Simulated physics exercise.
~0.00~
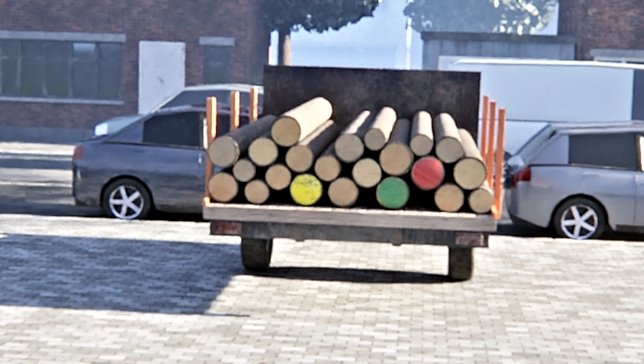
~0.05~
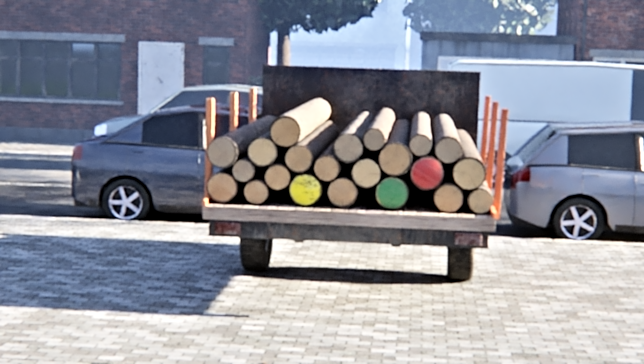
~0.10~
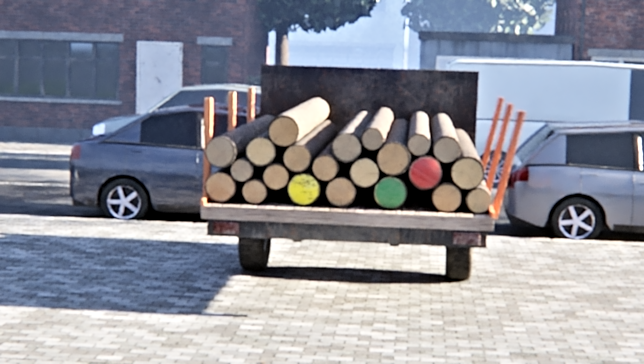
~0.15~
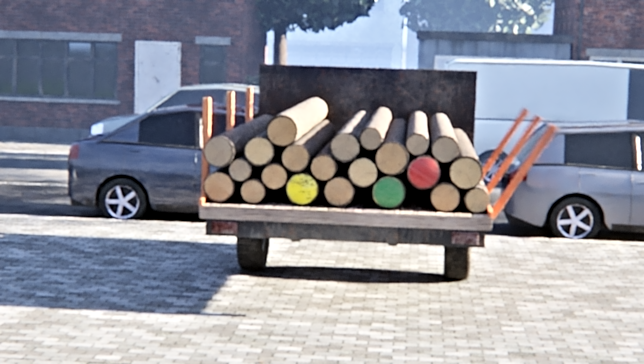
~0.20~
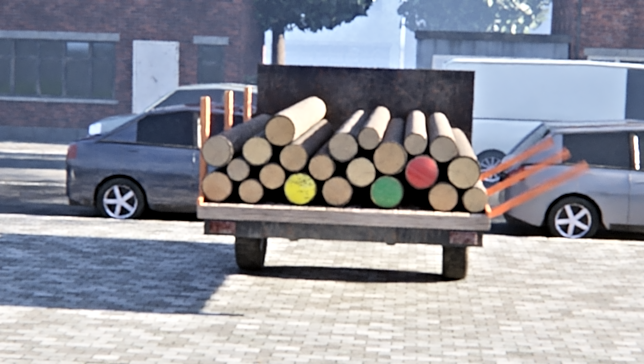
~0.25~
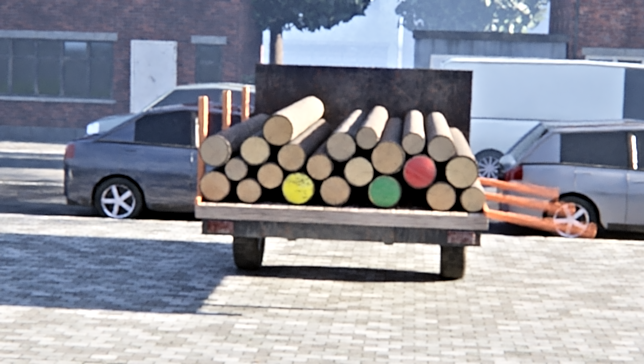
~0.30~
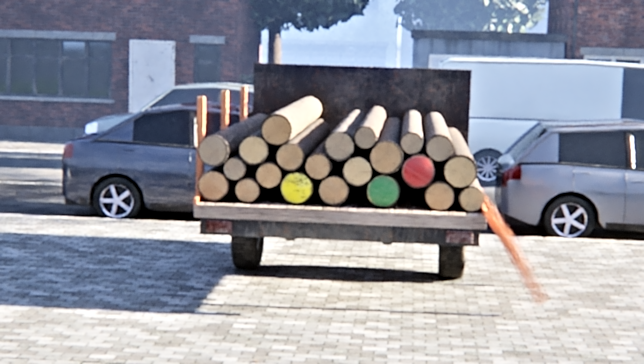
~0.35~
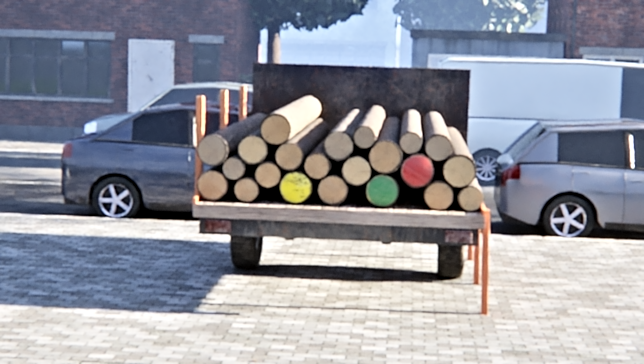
On a sunlit paved yard, a flatbed trailer stacked with timber poles is seen from behind, with parked cars and a brick building beyond. The round pole ends face the viewer, one painted yellow left of centre, one green right of centre, and one red higher on the right. Orange posts stand along both sides. The right-hand posts tip outward, swing down past level, and end up hanging below the deck edge, while the view shifts slightly. The left posts stay upright, and the poles remain stacked in place, with none falling off.
